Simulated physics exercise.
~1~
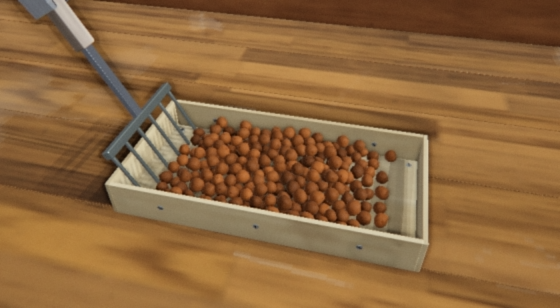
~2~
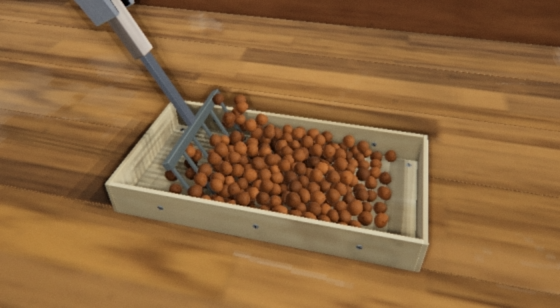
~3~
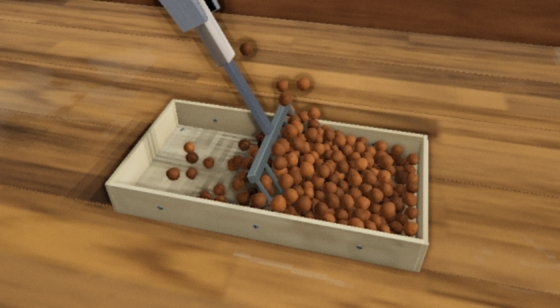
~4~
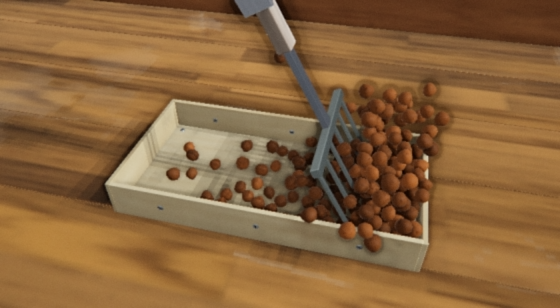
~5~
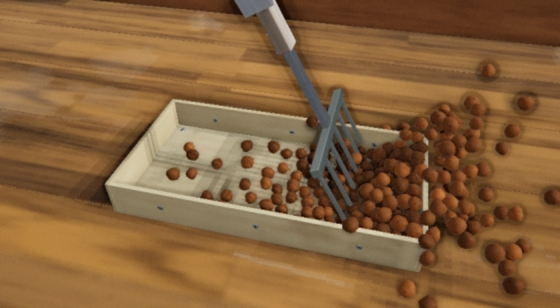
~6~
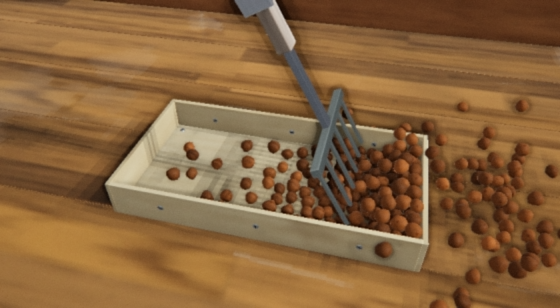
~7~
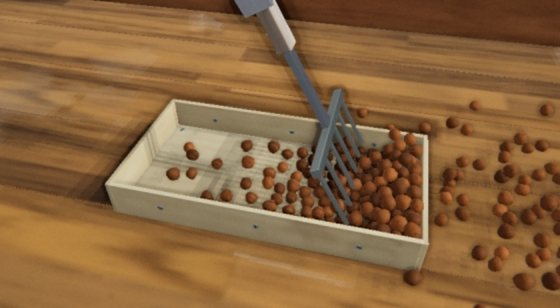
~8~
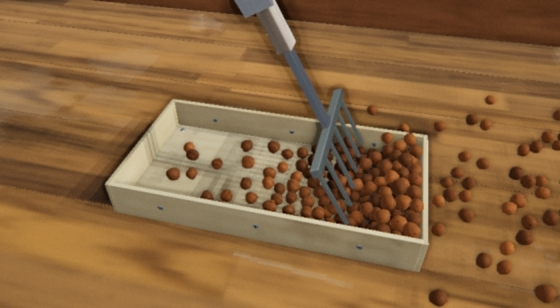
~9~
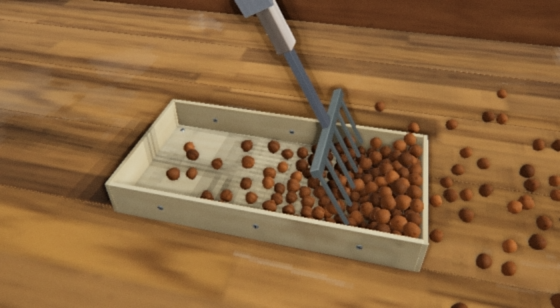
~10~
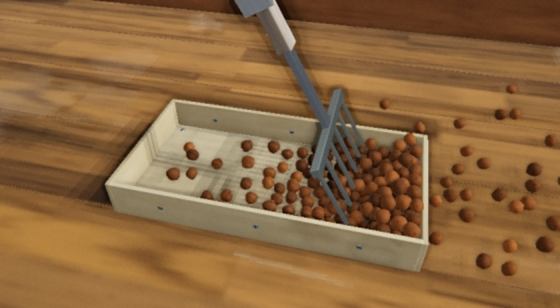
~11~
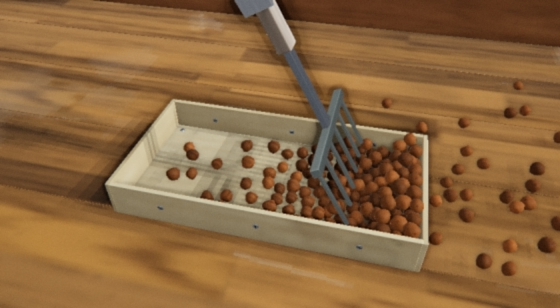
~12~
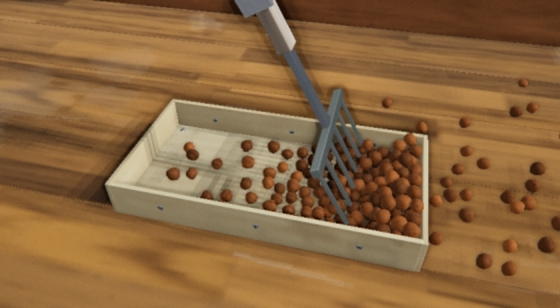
A grey rake with several teeth reaches down from the top into a shallow, pale rectangular tray full of round brown hazelnuts, on a wood-grained surface seen from above at an angle by a still camera. Starting at the left end, the rake sweeps right, pushing the nuts into a growing heap and leaving a few behind. Some hop up around the tool as it nears the right end. The rake stops there, and many nuts spill over the edge and scatter rightward, some rolling out of view. It ends with the rake still, nuts piled around it and others strewn outside.
